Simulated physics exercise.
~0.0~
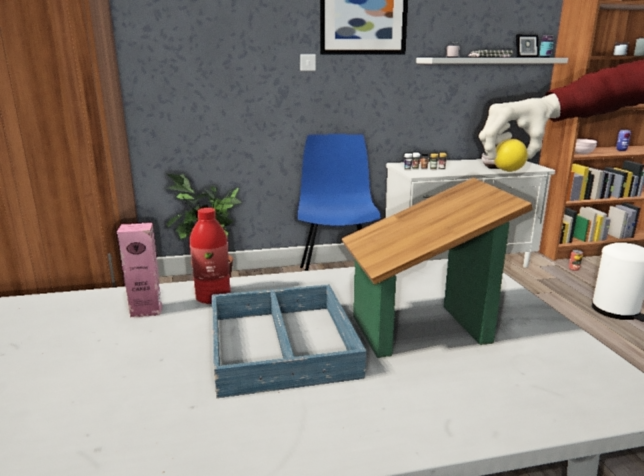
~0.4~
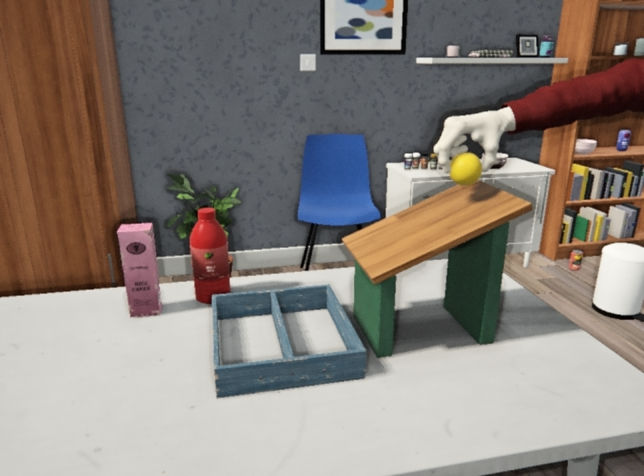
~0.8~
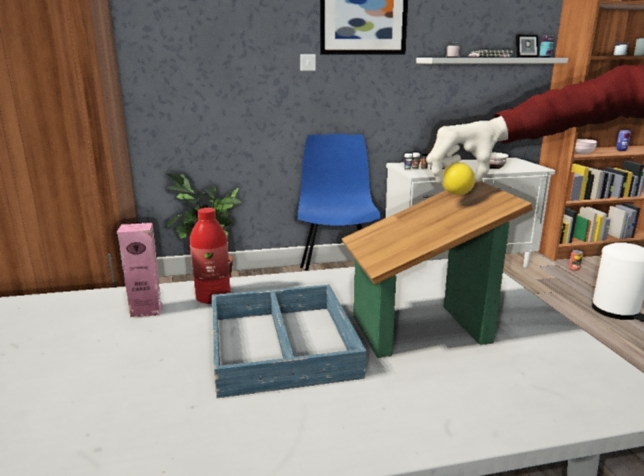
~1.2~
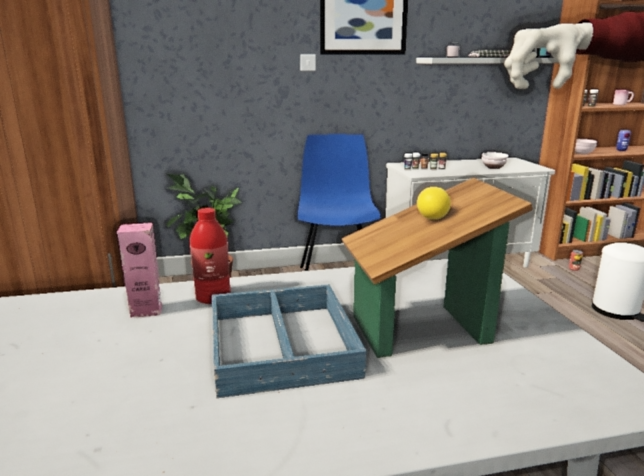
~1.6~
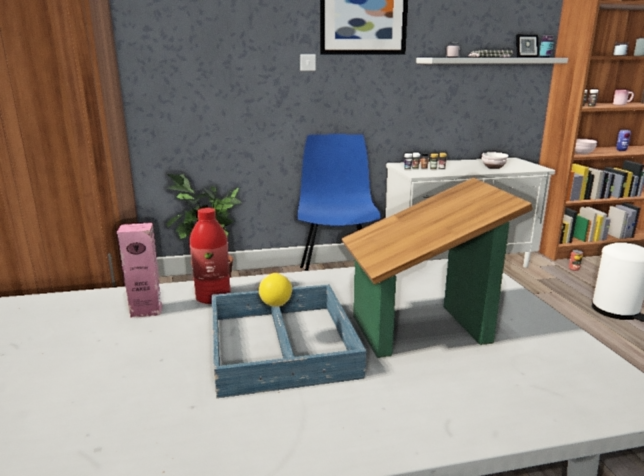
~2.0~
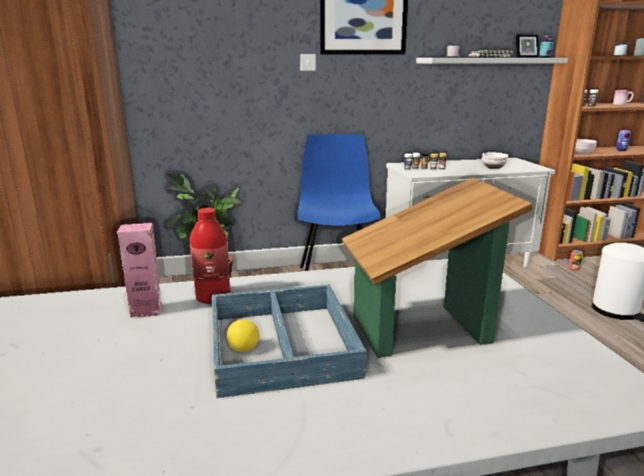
In a room with a dark grey wall, a blue chair and shelves, a still view looks slightly down on a pale tabletop. A pink carton and a red bottle stand at the left, a blue two-bay tray sits in the middle, and a sloping wooden board rests on green supports at the right. A white hand in a dark red sleeve carries a yellow lemon left to the board, lets go and draws back. The lemon moves down the slope to the left and passes over the tray's nearer bay. It ends in the farther, left bay, while the carton and bottle stay put.
